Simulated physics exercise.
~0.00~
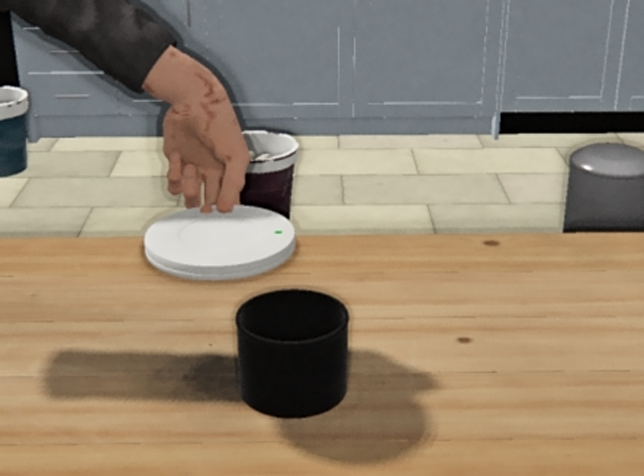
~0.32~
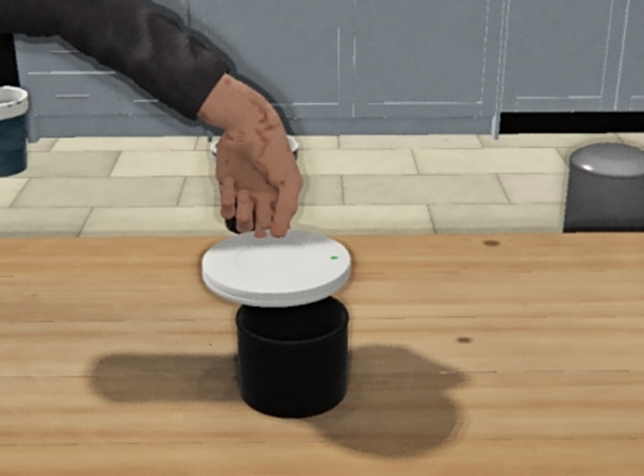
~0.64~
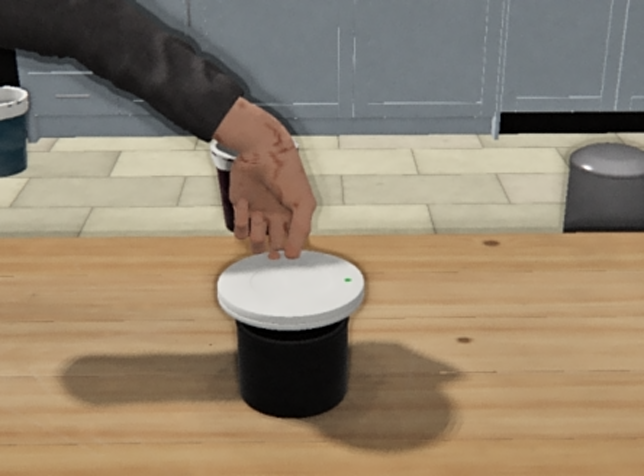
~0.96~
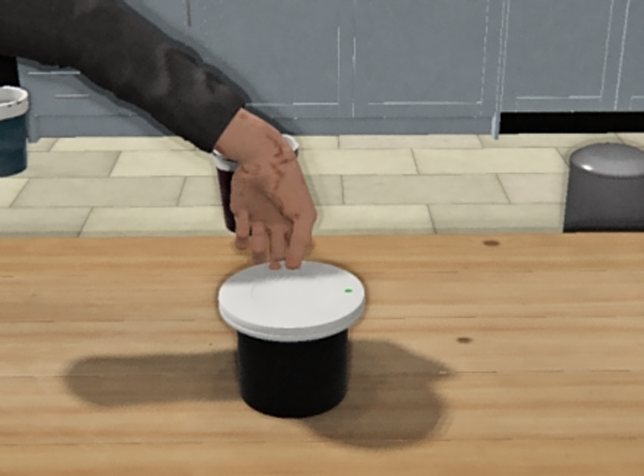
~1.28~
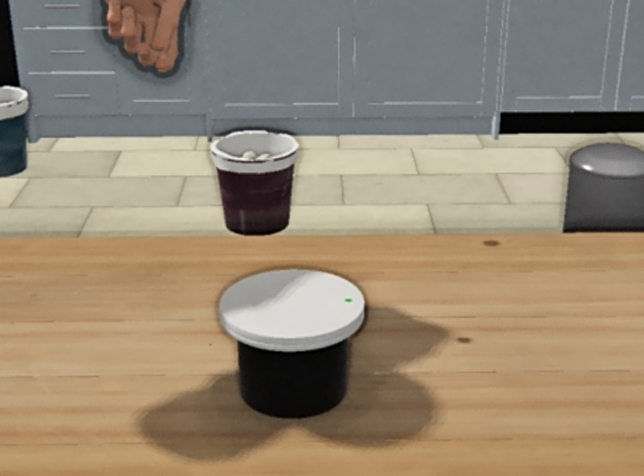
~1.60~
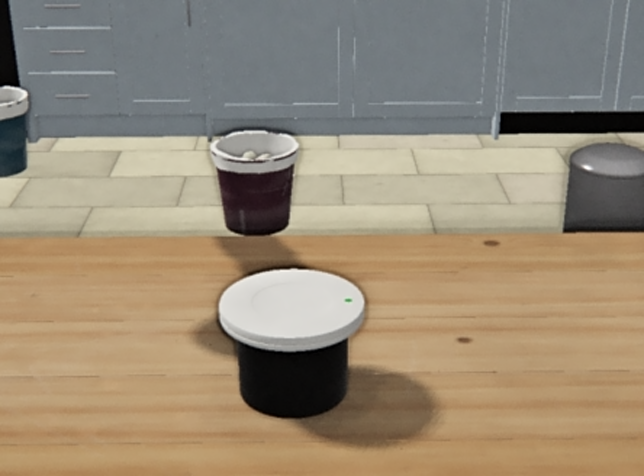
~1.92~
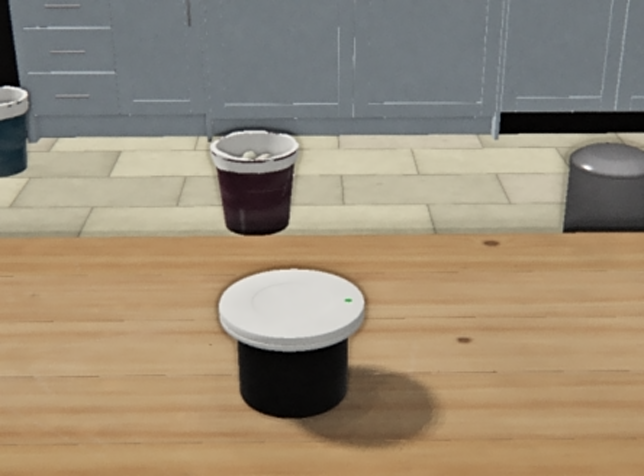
A hand lowers a white lid onto a black beaker, lets go and draws away.
